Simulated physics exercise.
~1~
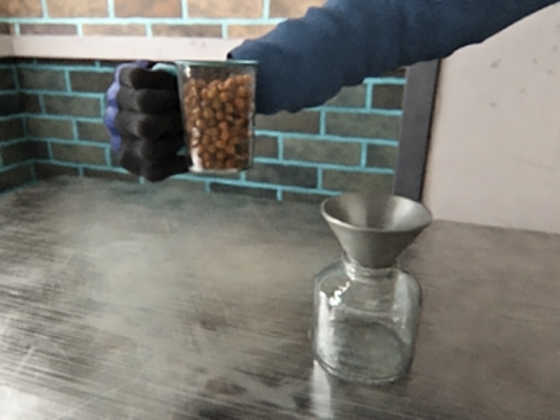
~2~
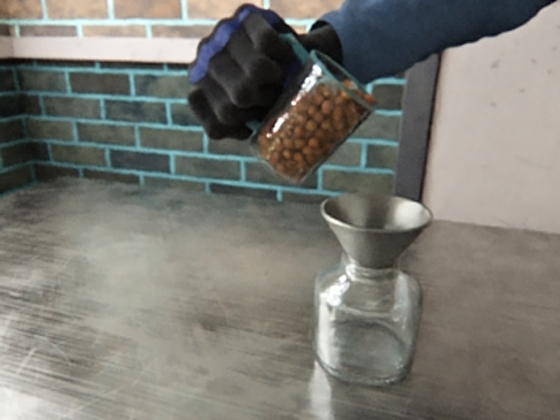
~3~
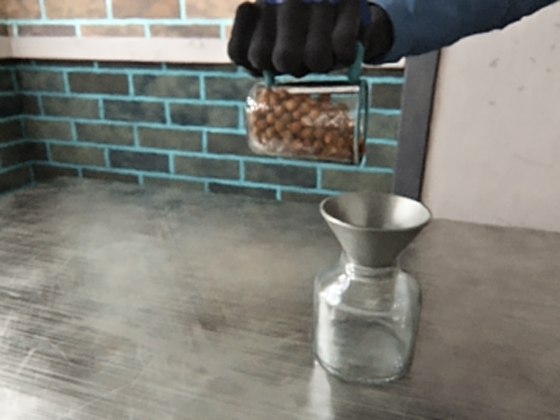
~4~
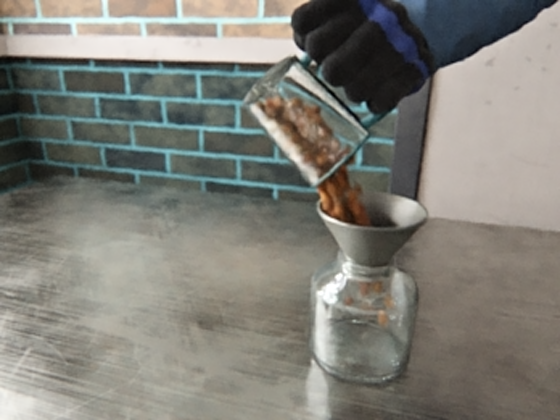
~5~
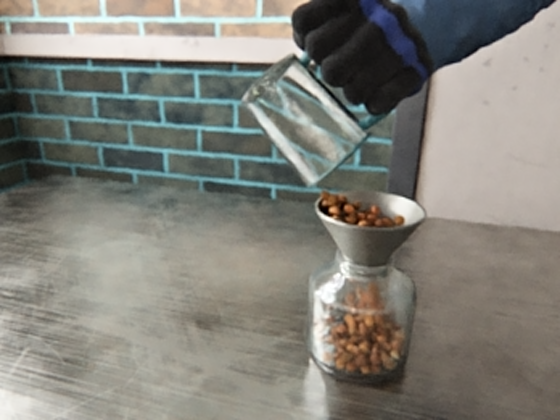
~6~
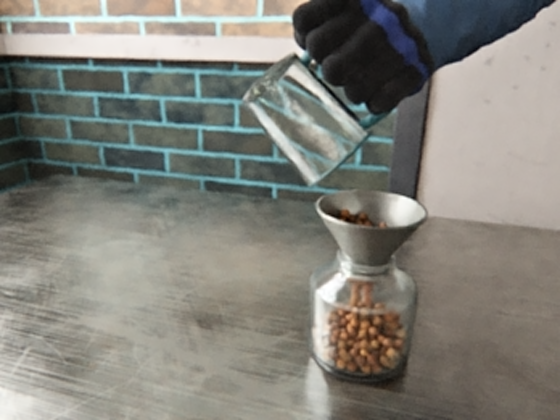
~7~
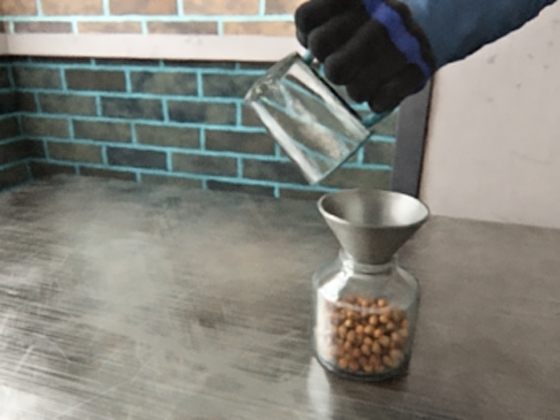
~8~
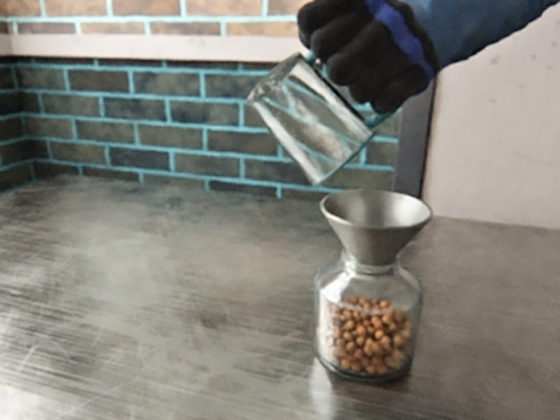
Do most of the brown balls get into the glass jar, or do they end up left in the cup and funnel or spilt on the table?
Most of them get into the jar. The cup and funnel look empty at the end, and no balls are seen on the table.
